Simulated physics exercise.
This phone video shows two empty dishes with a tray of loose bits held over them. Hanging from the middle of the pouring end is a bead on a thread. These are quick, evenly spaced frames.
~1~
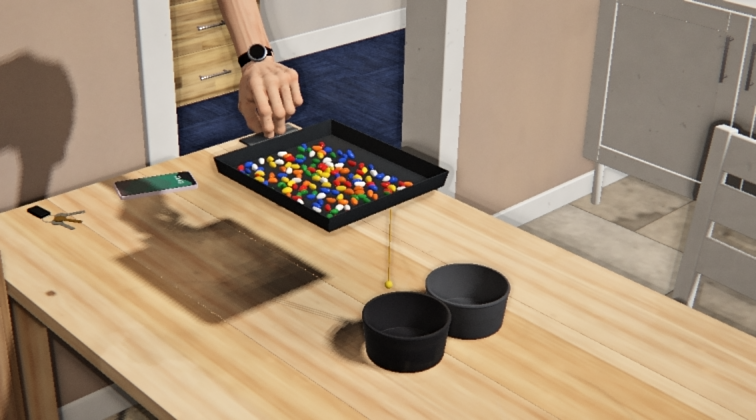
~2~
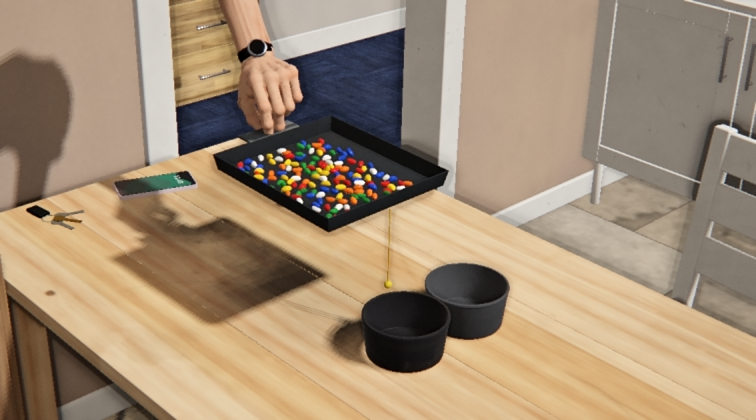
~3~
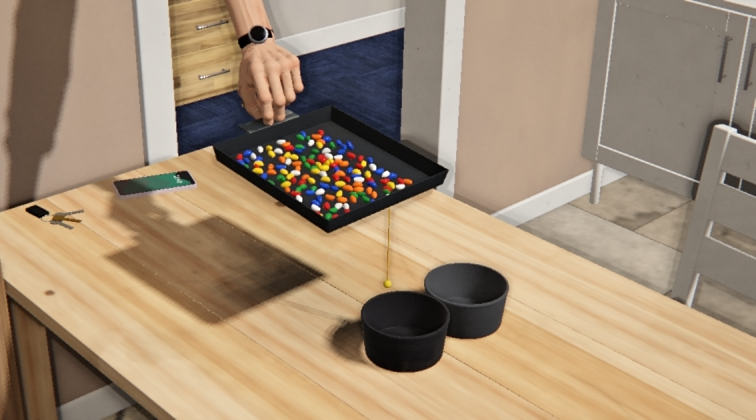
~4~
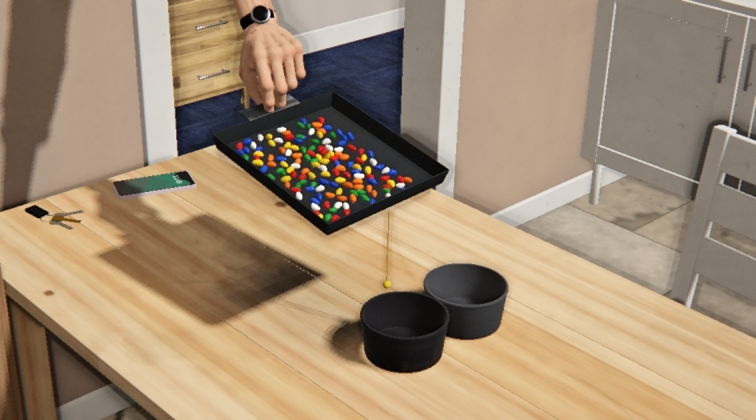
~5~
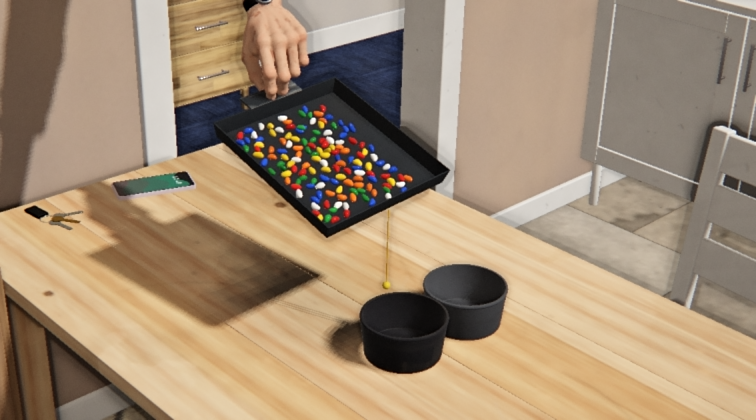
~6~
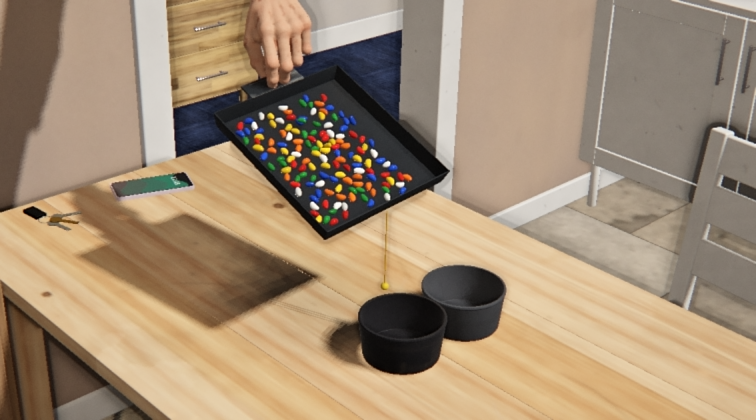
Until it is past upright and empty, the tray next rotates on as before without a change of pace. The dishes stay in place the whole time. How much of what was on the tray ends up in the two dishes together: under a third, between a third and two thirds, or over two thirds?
The dishes reach a third but not beyond two thirds of the load.
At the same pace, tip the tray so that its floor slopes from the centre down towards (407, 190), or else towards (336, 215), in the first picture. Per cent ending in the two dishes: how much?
Roughly 60 per cent, and 20 per cent.
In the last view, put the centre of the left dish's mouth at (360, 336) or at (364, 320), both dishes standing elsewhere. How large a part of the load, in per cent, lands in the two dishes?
Close to 90 in a hundred first, close to 70 in a hundred second.
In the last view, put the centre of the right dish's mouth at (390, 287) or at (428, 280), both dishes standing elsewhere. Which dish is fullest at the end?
Place one: The leftmost one; place two: The leftmost one.
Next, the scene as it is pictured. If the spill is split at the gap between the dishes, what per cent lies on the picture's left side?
Share on the left: Near 90 %.
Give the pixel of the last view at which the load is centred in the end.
Near (382, 359).
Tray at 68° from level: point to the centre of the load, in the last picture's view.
Load centre: Approx. (356, 199).
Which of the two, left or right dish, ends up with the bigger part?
Fuller at the end: The leftward dish.
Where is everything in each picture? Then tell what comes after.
In the first frame, corners of the pouring end at (329, 216) and (444, 171), level; middle of the load at (316, 178), jelly beans; left dish at (437, 347); right dish at (497, 315); bead on its thread at (388, 285).
In the second frame, corners of the pouring end at (329, 216) and (444, 170), level; middle of the load at (316, 176).
In the third frame, corners of the pouring end at (329, 218) and (444, 169), tipped barely, lowest at the left corner; middle of the load at (315, 171).
In the fourth frame, corners of the pouring end at (329, 221) and (445, 169), tipped a little, lowest at the left corner; middle of the load at (316, 165).
In the fifth frame, corners of the pouring end at (329, 224) and (445, 169), tipped clearly, lowest at the left corner; middle of the load at (325, 156).
In the sixth frame, corners of the pouring end at (328, 228) and (445, 170), tipped clearly, lowest at the left corner; middle of the load at (325, 151); left dish at (433, 349); right dish at (493, 317).
Soon after the last picture, tray tipped steeply; nearly all on the tray; a stray few in the air.
A little later, tray tipped past a quarter turn; about two thirds on the tray; a small part in the left dish; about a quarter outside both; a small part in the air.
Later still, tray tipped past a quarter turn; about half in the left dish; about half outside both.
At rest, tray tipped past a quarter turn; about half in the left dish; none in the right dish; about half outside both.
